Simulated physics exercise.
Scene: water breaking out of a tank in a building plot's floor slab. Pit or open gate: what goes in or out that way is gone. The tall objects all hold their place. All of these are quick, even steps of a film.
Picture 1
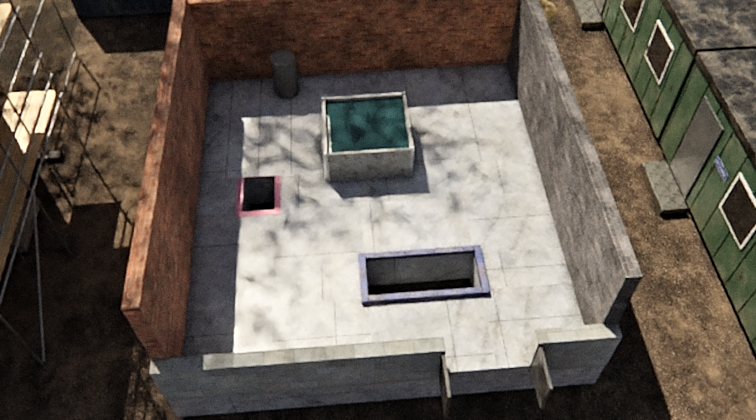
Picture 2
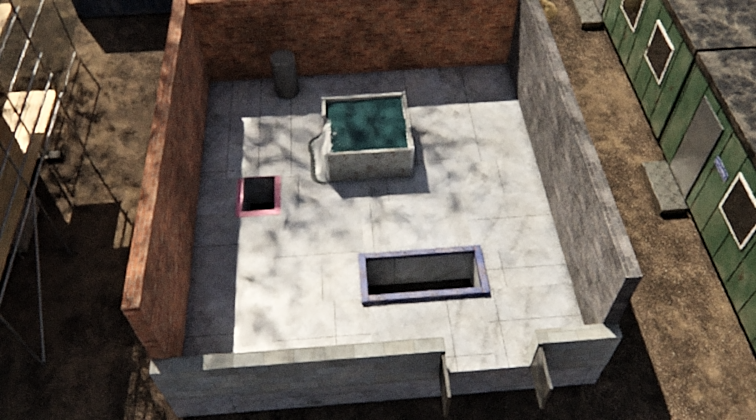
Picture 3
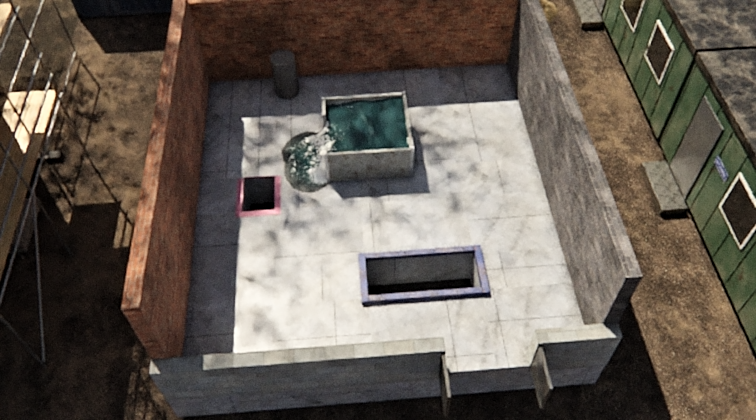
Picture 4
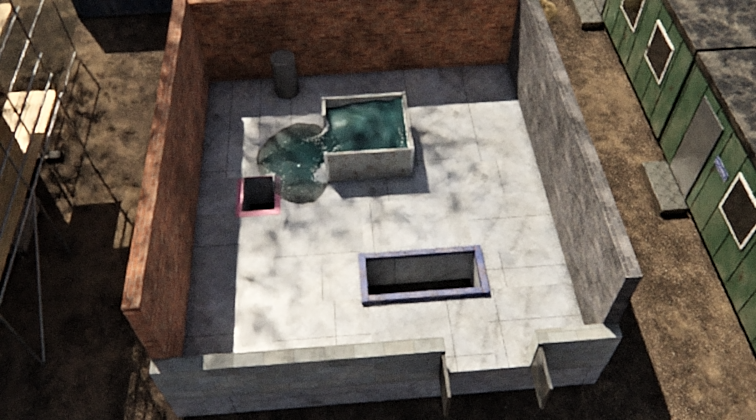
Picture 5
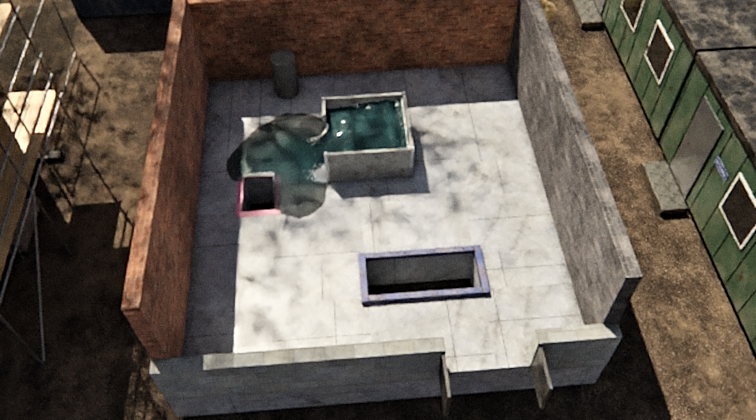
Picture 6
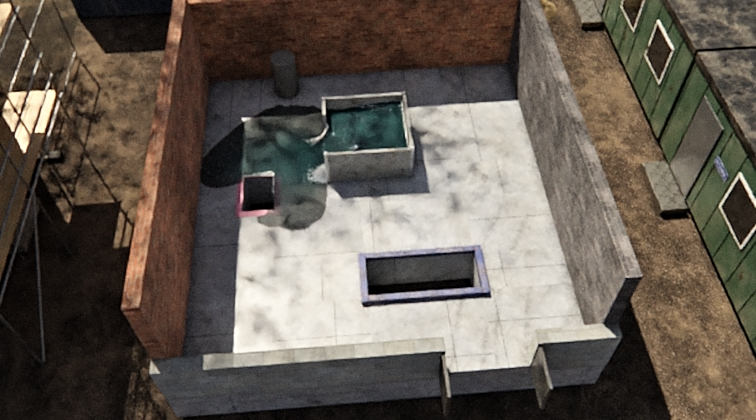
Water bursts from the tank's left side and spreads leftward across the slab around the pink-edged pit.
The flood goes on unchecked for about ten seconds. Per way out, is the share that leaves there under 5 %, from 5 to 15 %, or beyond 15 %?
In the end: The gate sees under 5 % leave; the pink pit sees beyond 15 % leave; the blue pit sees under 5 % leave.
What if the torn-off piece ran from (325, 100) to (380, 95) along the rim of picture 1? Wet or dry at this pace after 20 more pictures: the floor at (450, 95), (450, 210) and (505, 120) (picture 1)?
Spot by spot: Soaked through, then unaffected, then soaked through.
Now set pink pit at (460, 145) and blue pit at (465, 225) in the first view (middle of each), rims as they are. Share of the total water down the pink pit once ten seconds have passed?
Pink: 0 %.
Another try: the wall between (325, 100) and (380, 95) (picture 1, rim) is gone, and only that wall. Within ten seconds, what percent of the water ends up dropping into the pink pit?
Approximate share, pink: 10 in a hundred.
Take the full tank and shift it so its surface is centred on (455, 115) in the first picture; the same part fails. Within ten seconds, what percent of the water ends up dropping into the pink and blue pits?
Roughly, in per cent: Pink 25, blue 0.
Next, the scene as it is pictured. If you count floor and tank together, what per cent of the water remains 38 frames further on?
About 66 per cent.
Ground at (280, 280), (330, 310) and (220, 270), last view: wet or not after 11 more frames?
One after the other: Awash, free of water, flooded.
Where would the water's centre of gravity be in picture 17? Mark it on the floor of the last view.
Near (299, 156) in the last view.
A moment on, water covers 15 % of the floor; the gate 0 %, the pink pit 12 %, the blue pit 0 %.
Next, water covers 25 % of the floor; the gate 0 %, the pink pit 20 %, the blue pit 0 %.
Then, water covers 30 % of the floor; the gate 0 %, the pink pit 27 %, the blue pit 0 %.
Later, water covers 40 % of the floor; the gate 0 %, the pink pit 34 %, the blue pit 0 %.
In the end, water covers 60 % of the floor; the gate 1 %, the pink pit 42 %, the blue pit 0 %.
